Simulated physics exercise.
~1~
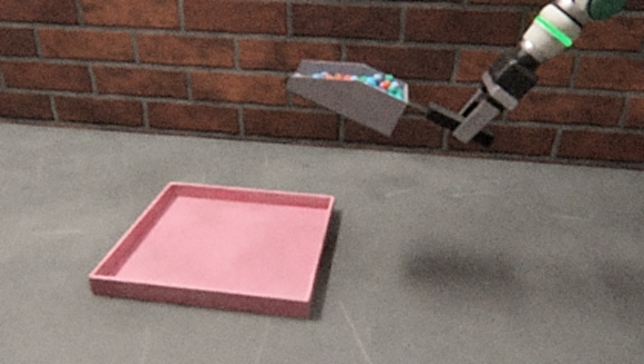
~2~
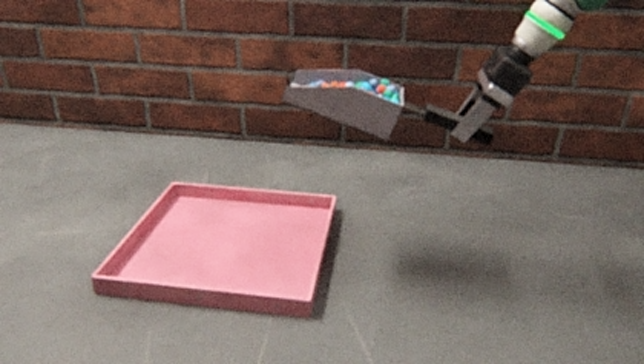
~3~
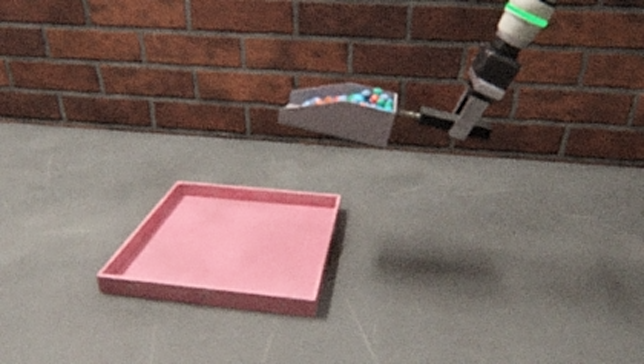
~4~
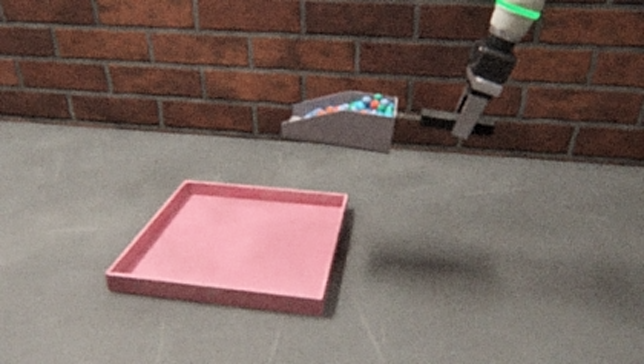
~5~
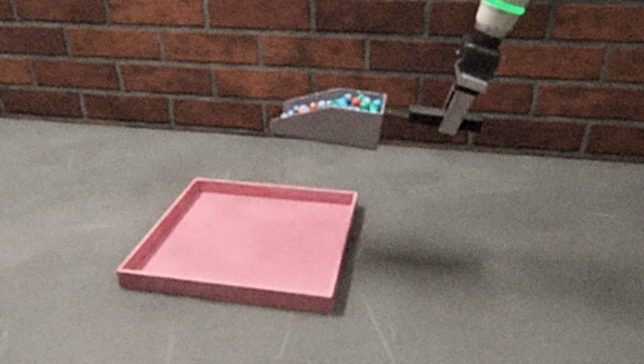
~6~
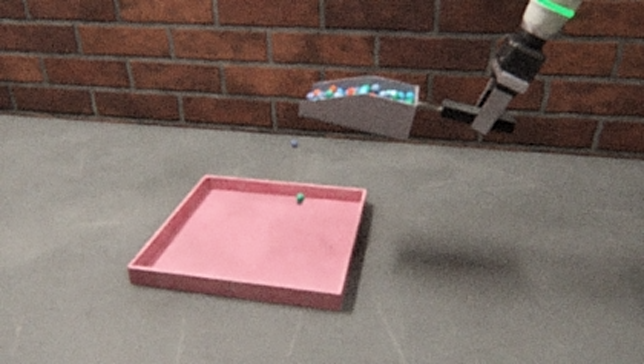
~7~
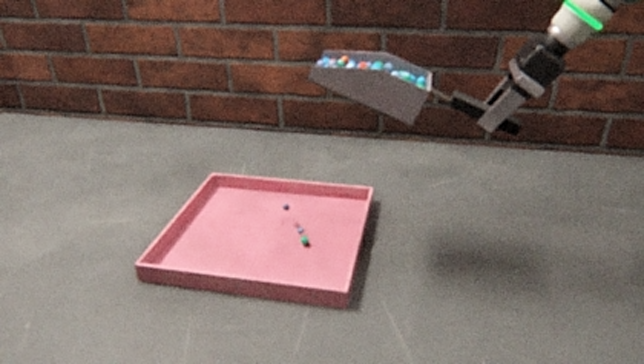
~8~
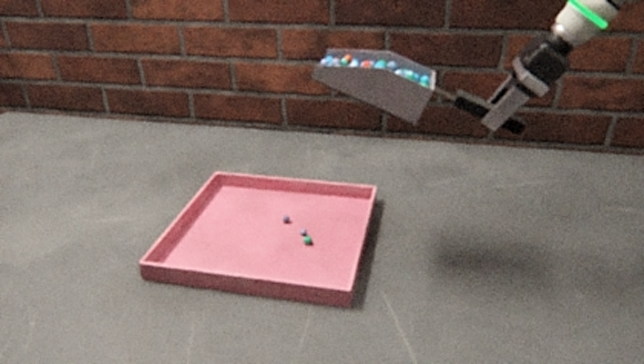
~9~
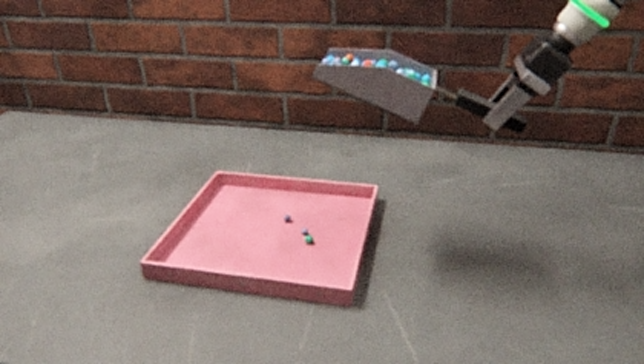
We see a robot arm holding a grey scoop of small colourful balls above a pink tray, lowering and levelling it until a few drop into the tray, then raising and tipping it back, ending still with most of the balls in the scoop.
